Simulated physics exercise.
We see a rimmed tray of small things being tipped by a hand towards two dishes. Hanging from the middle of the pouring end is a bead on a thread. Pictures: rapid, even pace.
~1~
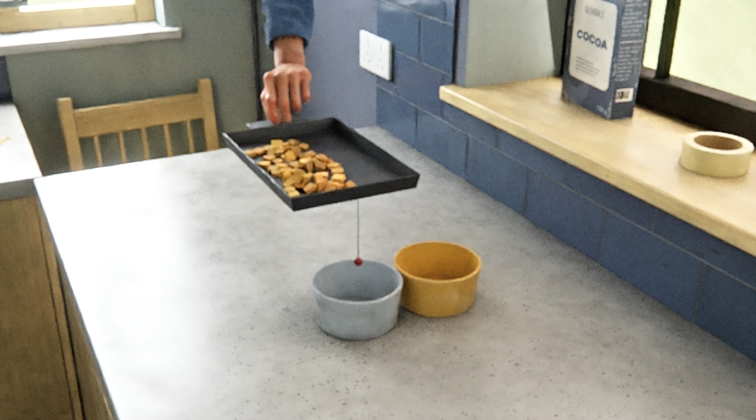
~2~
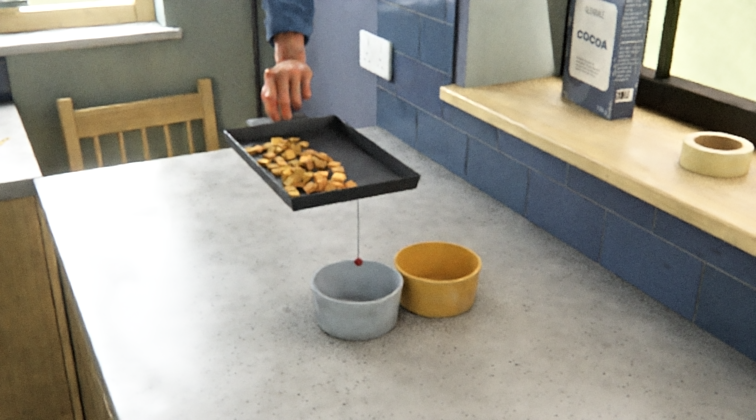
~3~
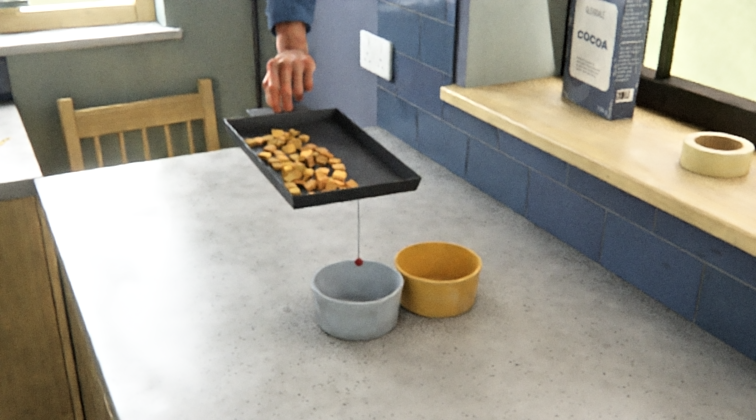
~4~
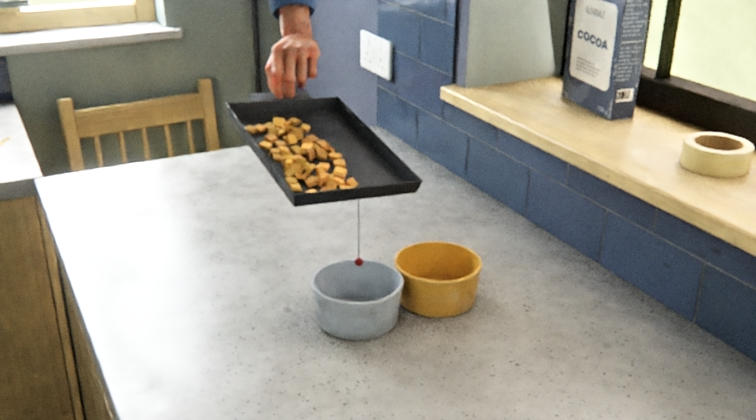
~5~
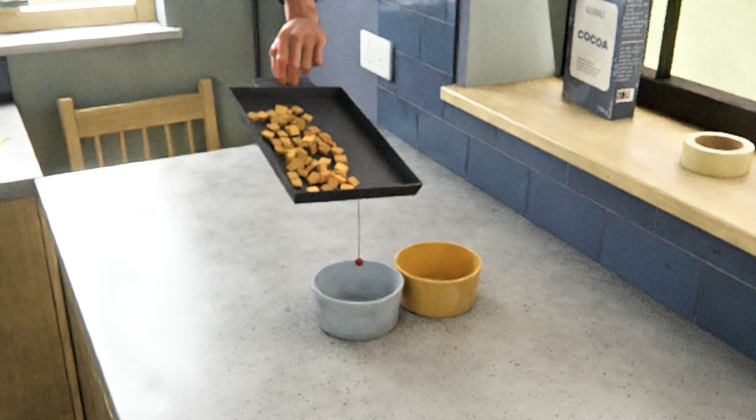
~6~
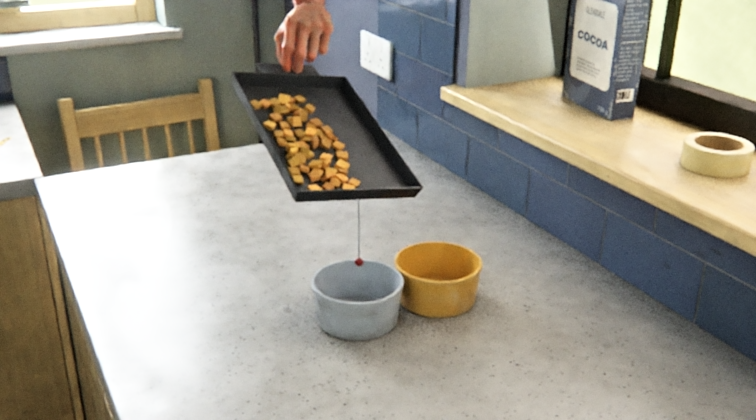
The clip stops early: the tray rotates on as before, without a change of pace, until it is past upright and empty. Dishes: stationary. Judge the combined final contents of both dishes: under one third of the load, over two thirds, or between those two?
Judged together: Over two thirds.
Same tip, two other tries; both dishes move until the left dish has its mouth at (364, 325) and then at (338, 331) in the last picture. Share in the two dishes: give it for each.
In turn 0 and 10 in a hundred.
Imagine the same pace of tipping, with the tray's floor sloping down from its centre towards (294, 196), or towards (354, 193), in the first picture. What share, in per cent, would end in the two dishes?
For the first aim it is 20 in a hundred, for the second 60 in a hundred.
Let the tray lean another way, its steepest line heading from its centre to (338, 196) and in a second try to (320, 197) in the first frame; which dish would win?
First spot: The leftmost dish, second spot: The leftmost dish.
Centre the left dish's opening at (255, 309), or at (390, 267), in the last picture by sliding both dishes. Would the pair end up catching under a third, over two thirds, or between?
First: Under a third. Second: Above two thirds.
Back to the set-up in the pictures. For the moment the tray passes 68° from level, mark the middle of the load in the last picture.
Load centre: Approx. (387, 178).
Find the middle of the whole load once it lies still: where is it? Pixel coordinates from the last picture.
Close to (428, 294).
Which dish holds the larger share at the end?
That turns out to be the right.
Shortly afterwards, tray tipped steeply; all but a few on the tray; only a few in the air.
Next, tray tipped past a quarter turn; a little on the tray; a little in the left dish; near two thirds in the right dish; only a few outside both; near a quarter in the air.
Some moments later, tray tipped past a quarter turn; a little in the left dish; the bulk in the right dish; only a few outside both.
In the end, tray tipped past a quarter turn; a little in the left dish; the bulk in the right dish; only a few outside both.
